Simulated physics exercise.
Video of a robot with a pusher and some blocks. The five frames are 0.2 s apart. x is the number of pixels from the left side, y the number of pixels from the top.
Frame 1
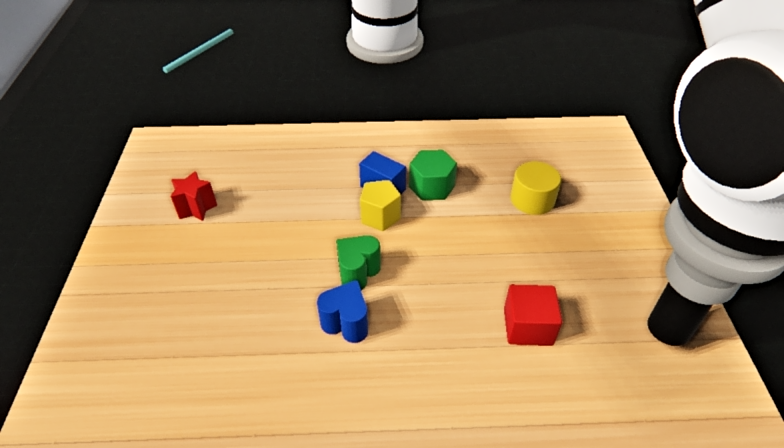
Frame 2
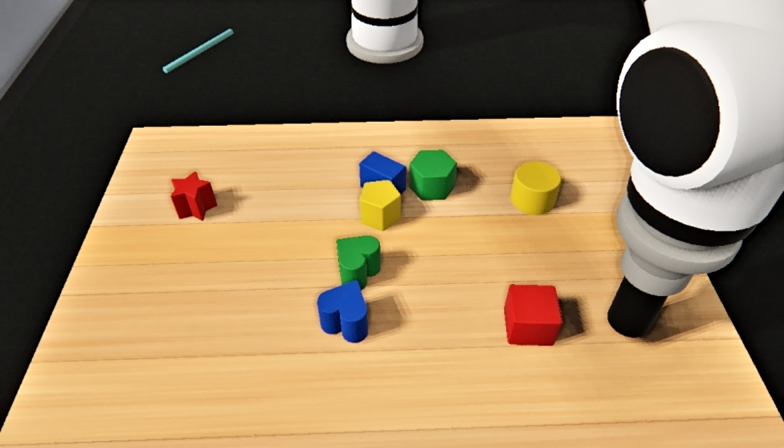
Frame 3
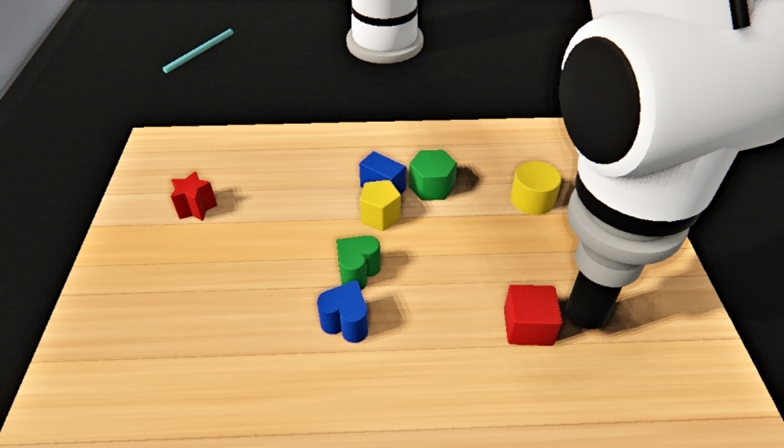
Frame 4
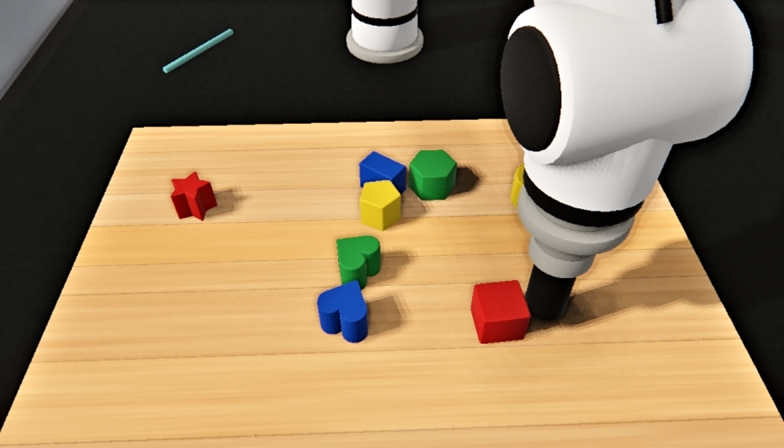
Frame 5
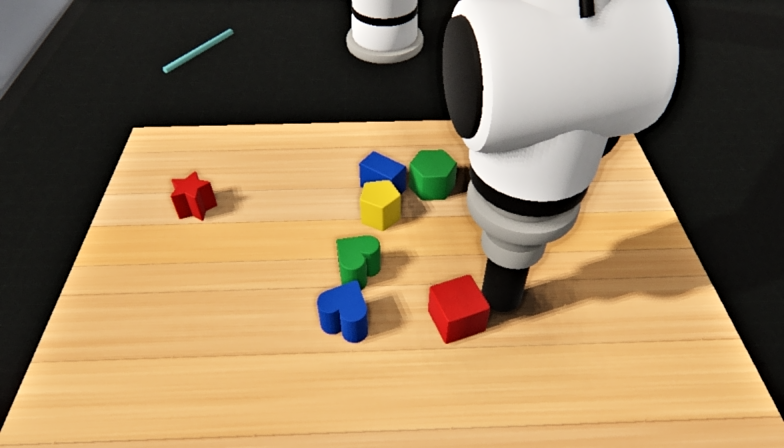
White robot arm moving left across a wooden board, reaching a red cube and pushing it left toward a blue heart block.
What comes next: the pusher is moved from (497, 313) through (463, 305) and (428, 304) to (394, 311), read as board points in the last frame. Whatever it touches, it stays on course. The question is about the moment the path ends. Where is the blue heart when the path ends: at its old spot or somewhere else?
The block moves away from its spot.
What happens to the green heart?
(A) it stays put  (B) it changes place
Answer: A.
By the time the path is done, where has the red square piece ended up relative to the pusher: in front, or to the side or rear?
In front, I predict.
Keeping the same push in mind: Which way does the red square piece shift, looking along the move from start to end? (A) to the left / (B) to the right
It's A.
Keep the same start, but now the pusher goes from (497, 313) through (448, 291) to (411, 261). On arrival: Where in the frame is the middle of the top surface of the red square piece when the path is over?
Answer: (427, 296).
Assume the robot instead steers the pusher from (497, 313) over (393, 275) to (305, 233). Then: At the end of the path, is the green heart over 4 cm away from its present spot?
Yes, that is how it ends up.
What follows on the original path. Halfway along, pusher (446, 287); red square piece (409, 298), turned 20° anticlockwise.
At the end, pusher (394, 294); blue heart (323, 307), turned 40° clockwise; green heart in place; red square piece (366, 317), turned 45° anticlockwise.
